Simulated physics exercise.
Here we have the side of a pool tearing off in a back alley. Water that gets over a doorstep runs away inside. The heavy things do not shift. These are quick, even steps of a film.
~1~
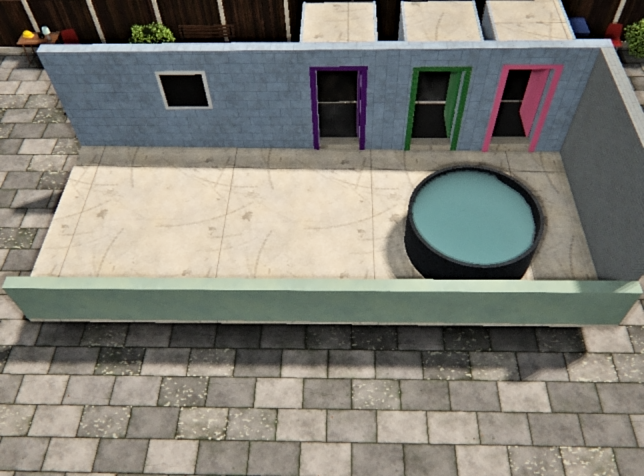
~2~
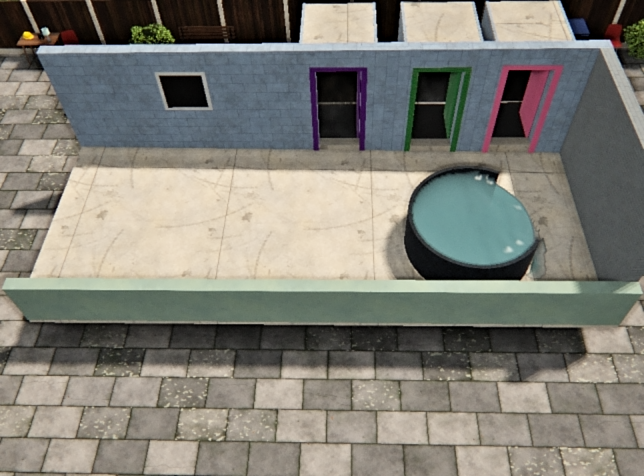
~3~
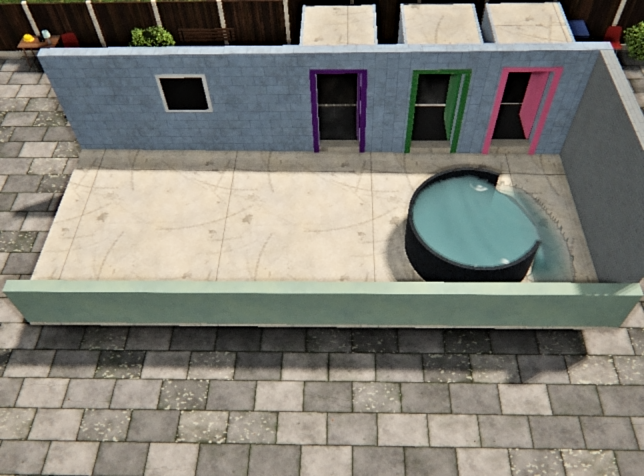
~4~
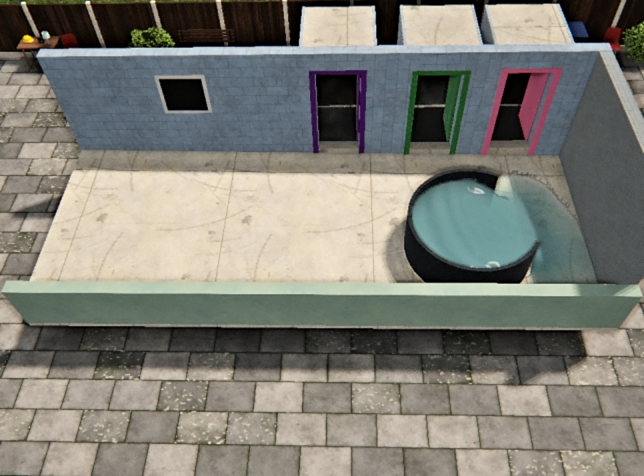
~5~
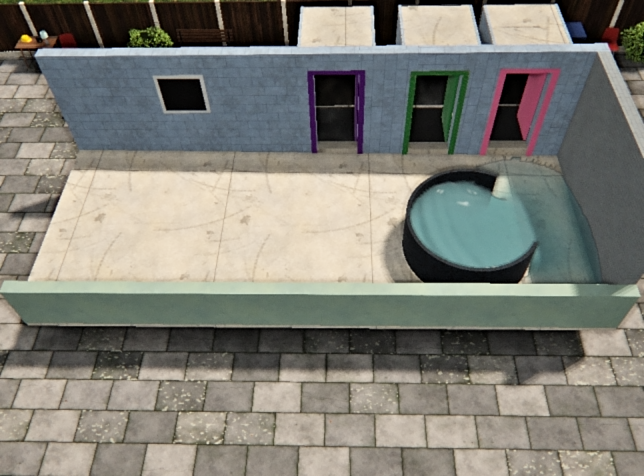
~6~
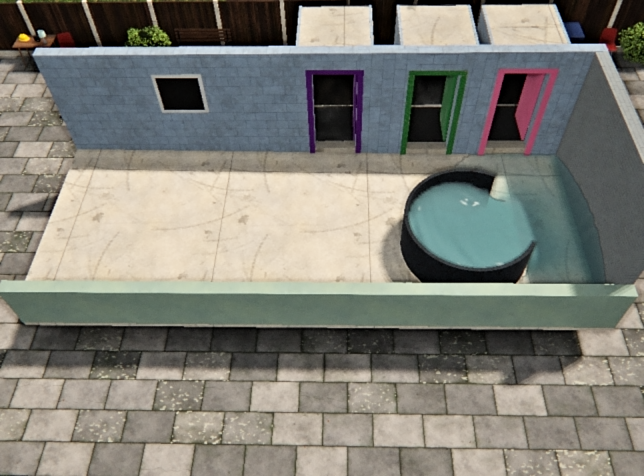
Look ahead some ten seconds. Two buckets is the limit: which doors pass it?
The green door holds within the limit; the purple door holds within the limit; the pink door floods.
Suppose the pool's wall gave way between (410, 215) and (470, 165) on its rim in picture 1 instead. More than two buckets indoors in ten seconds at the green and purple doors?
One by one: The green door goes over, the purple door takes more.
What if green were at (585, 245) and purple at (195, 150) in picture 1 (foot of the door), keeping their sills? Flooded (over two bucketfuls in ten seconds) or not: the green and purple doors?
Then: Green floods; purple keeps below it.
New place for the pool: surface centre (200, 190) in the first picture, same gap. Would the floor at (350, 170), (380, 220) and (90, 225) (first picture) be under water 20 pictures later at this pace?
In that order: Covered, covered, not flooded.
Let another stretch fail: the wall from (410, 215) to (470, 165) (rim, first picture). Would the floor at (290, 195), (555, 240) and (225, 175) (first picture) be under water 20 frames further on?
In that order: Covered, dry, covered.
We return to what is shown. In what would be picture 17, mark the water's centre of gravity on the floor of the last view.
Near (509, 229).
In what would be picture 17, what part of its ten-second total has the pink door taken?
Some 25 per cent.
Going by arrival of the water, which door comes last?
That is the purple-painted one.
A moment on, water covers 15 % of the floor; the green door wet at the sill, nothing in, the purple door not reached, the pink door wet at the sill, nothing in.
Next, water covers 25 % of the floor; the green door wet at the sill, nothing in, the purple door not reached, the pink door over two buckets in.
Then, water covers 60 % of the floor; the green door wet at the sill, nothing in, the purple door wet at the sill, nothing in, the pink door far over two buckets in.
Later, water covers 100 % of the floor; the green door wet at the sill, nothing in, the purple door wet at the sill, nothing in, the pink door far over two buckets in.
In the end, water covers 100 % of the floor; the green door wet at the sill, nothing in, the purple door wet at the sill, nothing in, the pink door far over two buckets in.
